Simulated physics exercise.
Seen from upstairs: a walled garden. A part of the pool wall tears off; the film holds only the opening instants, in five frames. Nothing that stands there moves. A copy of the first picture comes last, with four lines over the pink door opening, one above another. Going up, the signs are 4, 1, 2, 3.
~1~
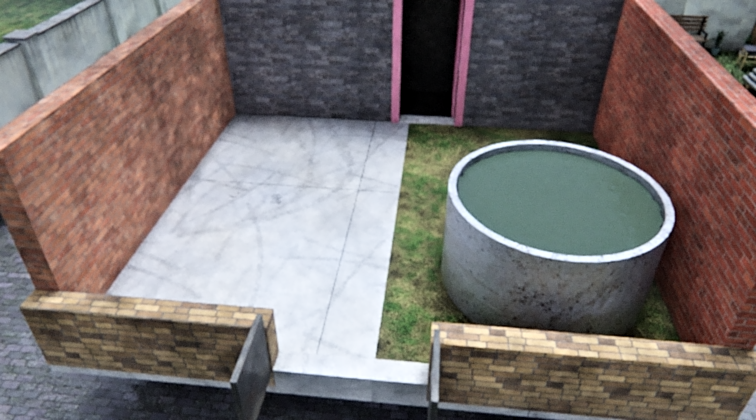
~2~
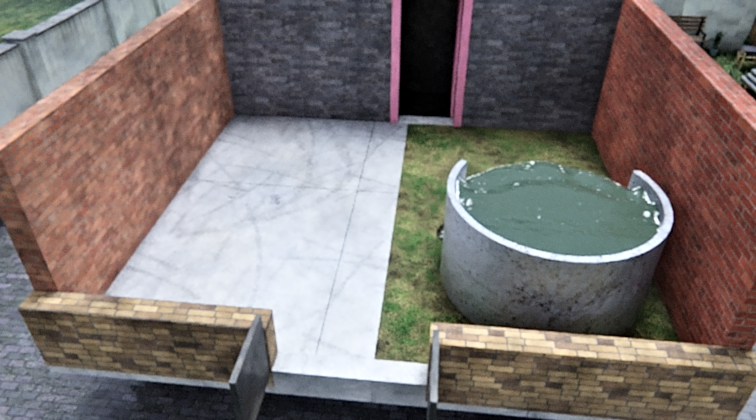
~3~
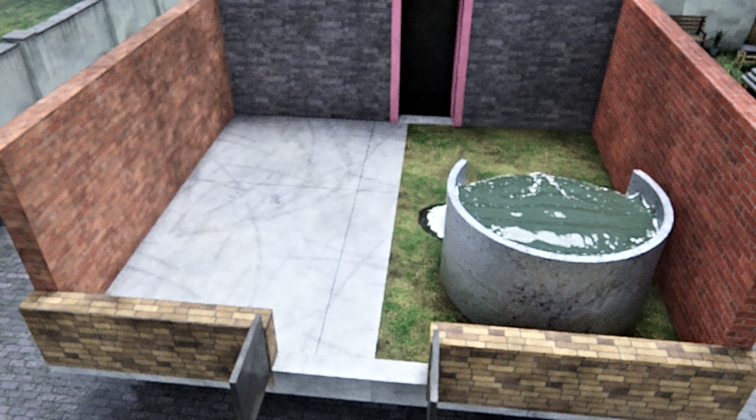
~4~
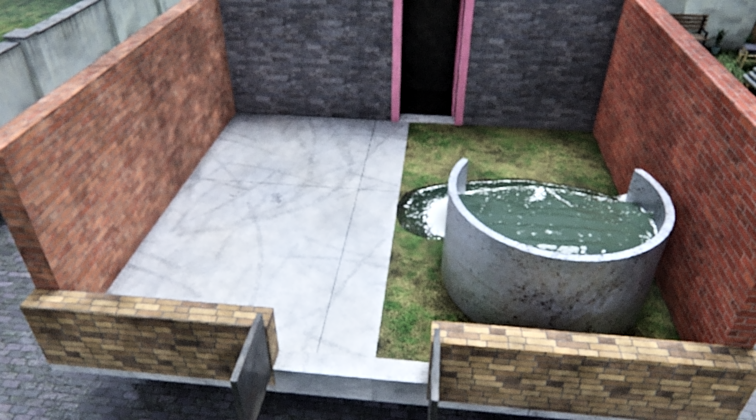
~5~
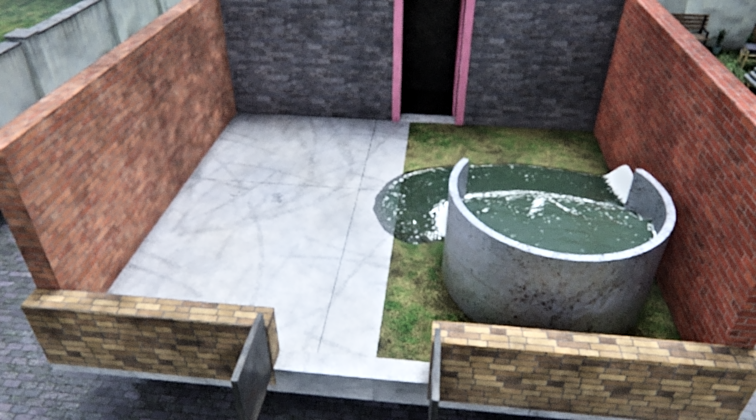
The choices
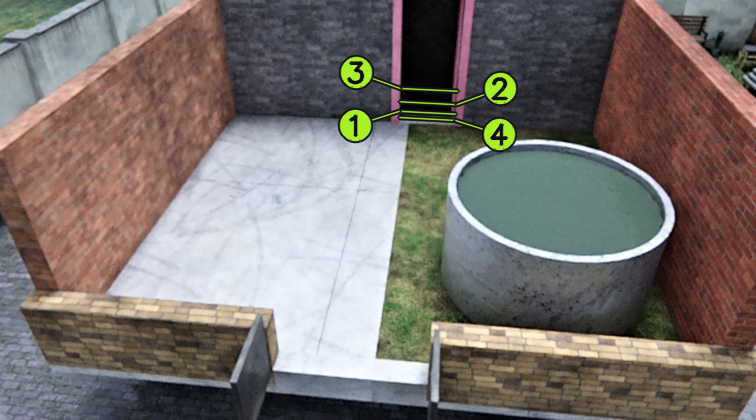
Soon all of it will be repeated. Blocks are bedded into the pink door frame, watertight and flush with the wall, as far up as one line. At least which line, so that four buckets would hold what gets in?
The answer is height 2.
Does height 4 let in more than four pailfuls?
Yes, that goes wrong.
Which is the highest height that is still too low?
The answer is 1.
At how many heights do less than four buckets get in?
Two.
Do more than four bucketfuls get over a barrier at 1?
Yes.
On the marked copy, 1 at (427, 112); 2 at (428, 103); 3 at (428, 89); 4 at (427, 118); from the bottom up 4, 1, 2, 3.
Choosing 1, about 9 bucketfuls get in.
Choosing 2, a splash gets over, under a bucket.
Choosing 3, nothing gets over.
Choosing 4, some 20 bucketfuls get in.
